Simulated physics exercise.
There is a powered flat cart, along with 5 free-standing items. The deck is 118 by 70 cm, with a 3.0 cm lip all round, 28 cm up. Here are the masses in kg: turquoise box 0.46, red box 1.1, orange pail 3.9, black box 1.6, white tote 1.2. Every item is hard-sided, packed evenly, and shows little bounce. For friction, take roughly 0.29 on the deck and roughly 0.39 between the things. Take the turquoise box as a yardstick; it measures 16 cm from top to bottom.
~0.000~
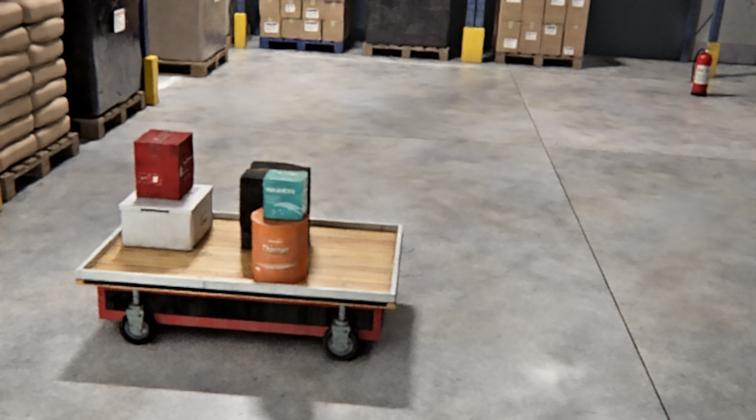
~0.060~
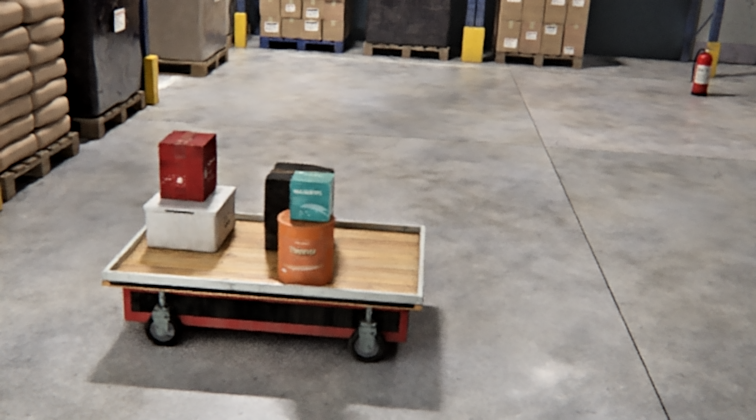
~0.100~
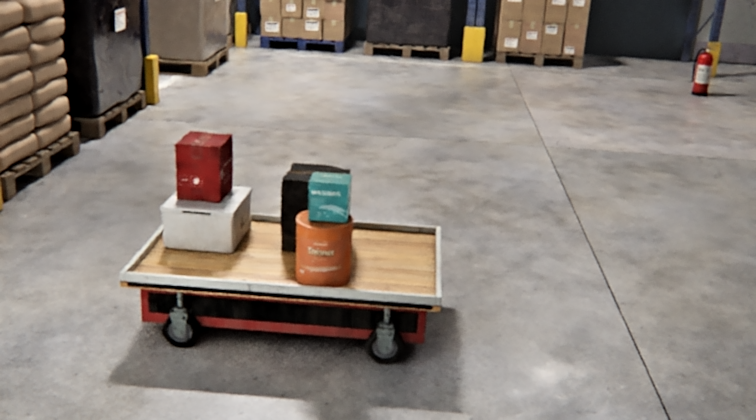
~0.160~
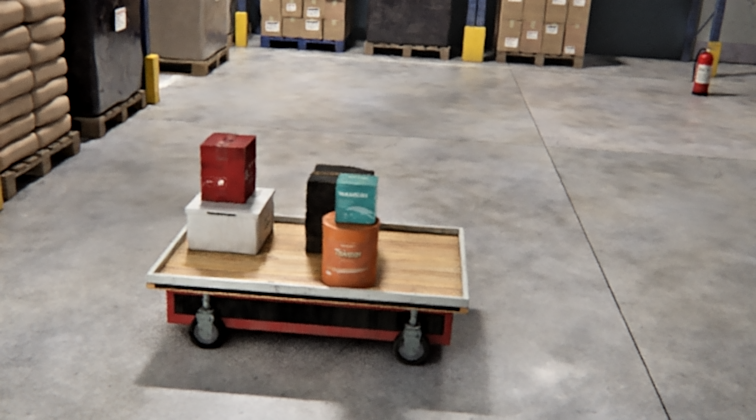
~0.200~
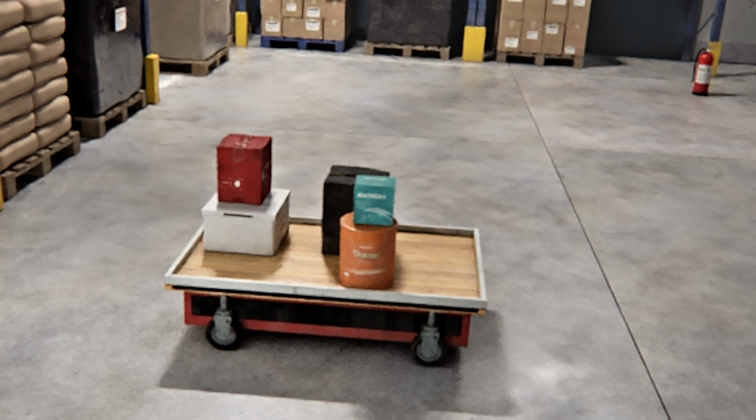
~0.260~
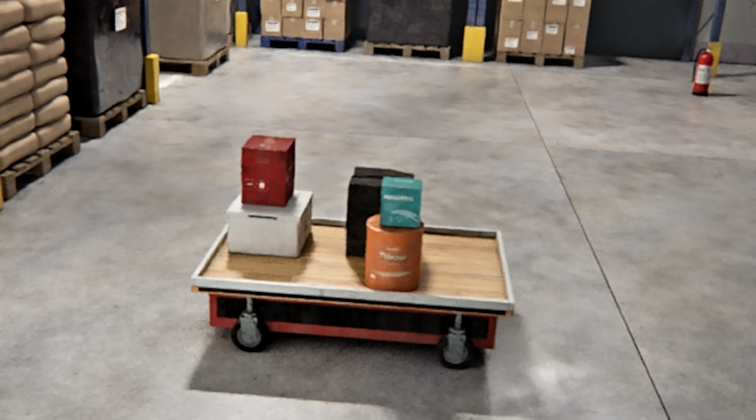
A flat cart carrying a red box on a white tote, a black box, and a turquoise box behind an orange pail rolled steadily a short way to the right across the warehouse floor.
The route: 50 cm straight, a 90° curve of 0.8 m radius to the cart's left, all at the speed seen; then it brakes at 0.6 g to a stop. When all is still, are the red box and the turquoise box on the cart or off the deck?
In the end the red box is still on the deck. The turquoise box is no longer on the deck.
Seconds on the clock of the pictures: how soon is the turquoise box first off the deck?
Near 0.6 s on the clock.
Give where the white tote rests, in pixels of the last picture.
Close to pixel (485, 154) in the final view.
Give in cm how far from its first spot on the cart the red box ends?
Roughly 26 cm.
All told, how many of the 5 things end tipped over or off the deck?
I count 1.
After 0.56 s, 95 cm covered, turned 22°; turquoise box 9° off upright near (539, 204); black box moved 13 cm; orange pail 9° off upright.
After 0.86 s, 146 cm covered, turned 58°; turquoise box now off the deck; red box moved 3 cm near (456, 165); black box moved 16 cm.
After 1.16 s, 197 cm covered, turned 89°; red box moved 9 cm near (490, 143); black box moved 18 cm; orange pail moved 17 cm.
After 1.46 s, 230 cm covered, turned 90°; red box moved 12 cm near (488, 123); orange pail 14° off upright; black box 4° off upright.
In the end (2.2 s), off the deck, turquoise box; not toppled but over 10 cm from the start, red box, orange pail, black box and white tote. In the last view, red box near (486, 115), turquoise box near (726, 312).
